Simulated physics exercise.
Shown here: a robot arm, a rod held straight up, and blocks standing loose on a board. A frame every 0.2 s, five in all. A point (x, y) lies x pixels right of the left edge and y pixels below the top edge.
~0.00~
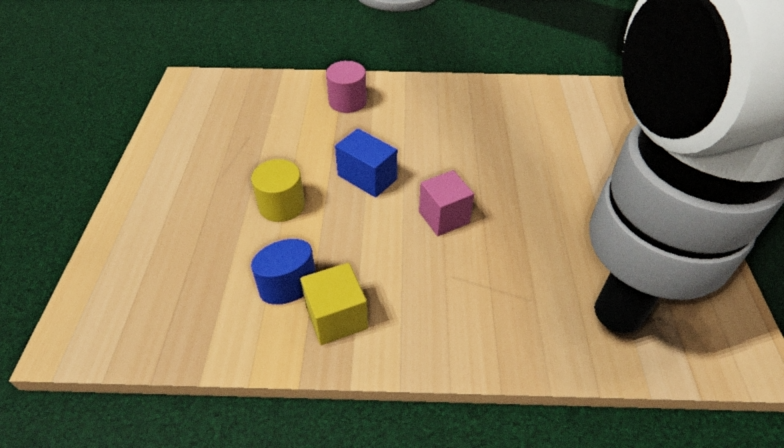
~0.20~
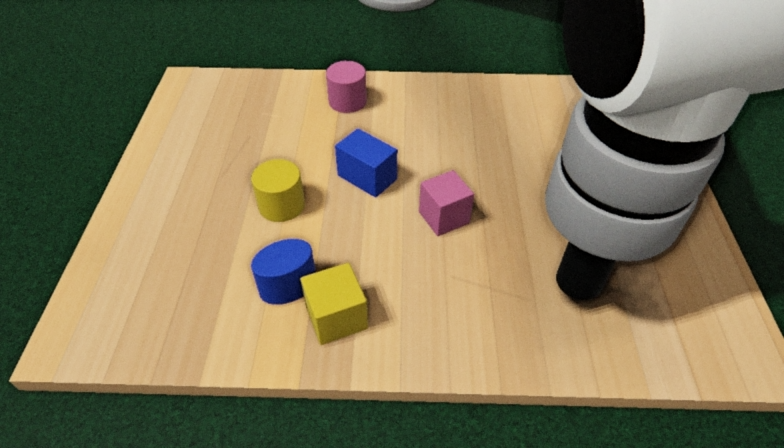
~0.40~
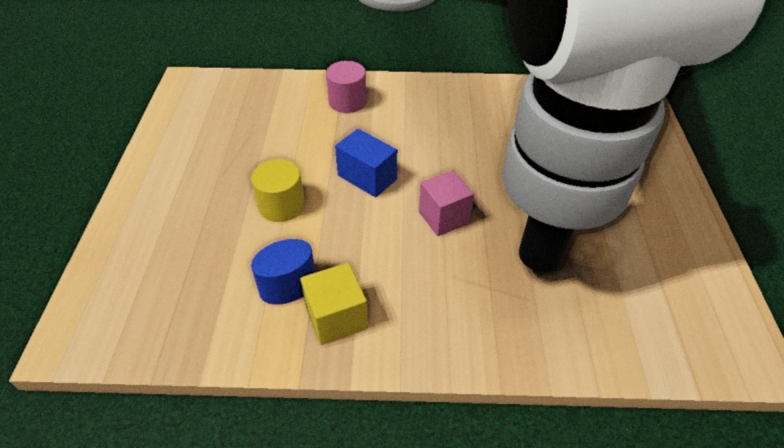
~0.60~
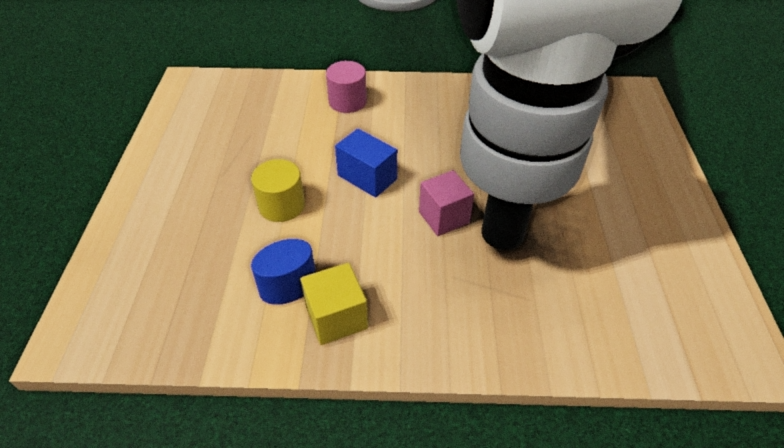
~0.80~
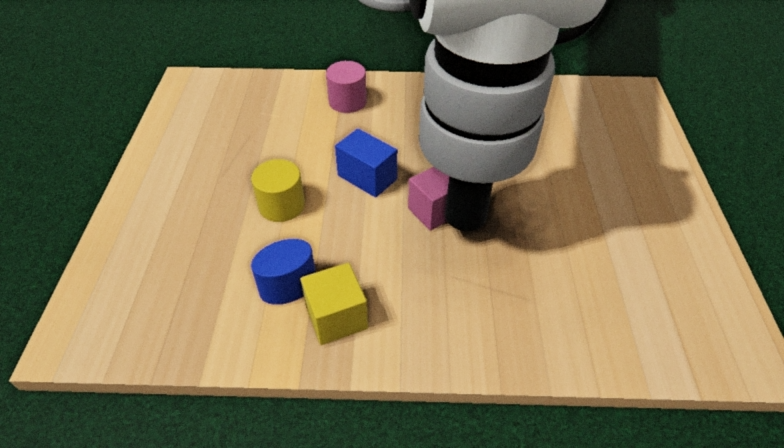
On a wooden board scattered with six pink, blue and yellow blocks, a robot arm slid its black upright rod leftward from the right side and nudged the pink cube slightly left.
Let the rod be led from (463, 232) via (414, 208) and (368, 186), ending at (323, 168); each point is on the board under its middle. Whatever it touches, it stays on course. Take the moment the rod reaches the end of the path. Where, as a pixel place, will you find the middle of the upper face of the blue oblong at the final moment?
Final place: (277, 97).
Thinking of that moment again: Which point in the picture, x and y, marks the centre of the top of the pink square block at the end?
The middle of its top is at (299, 119).
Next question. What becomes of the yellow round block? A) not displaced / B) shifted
My pick is A.
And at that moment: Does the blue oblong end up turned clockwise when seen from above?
Yes, I think so.
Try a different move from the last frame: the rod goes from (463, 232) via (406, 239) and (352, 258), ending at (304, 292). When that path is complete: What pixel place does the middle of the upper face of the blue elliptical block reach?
Expect it around (242, 274).
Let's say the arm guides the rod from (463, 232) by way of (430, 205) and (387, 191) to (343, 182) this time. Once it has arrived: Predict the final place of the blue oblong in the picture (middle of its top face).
Its top middle: (291, 112).
The first path, step by step. One third of the way, rod at (415, 191); blue oblong at (350, 140); pink square block at (387, 159).
Two thirds of the way, rod at (367, 170); blue oblong at (310, 118), turned 15° clockwise; pink square block at (341, 138).
At the end, rod at (321, 152); yellow round block unmoved; blue oblong at (277, 97), turned 25° clockwise; pink square block at (299, 119).
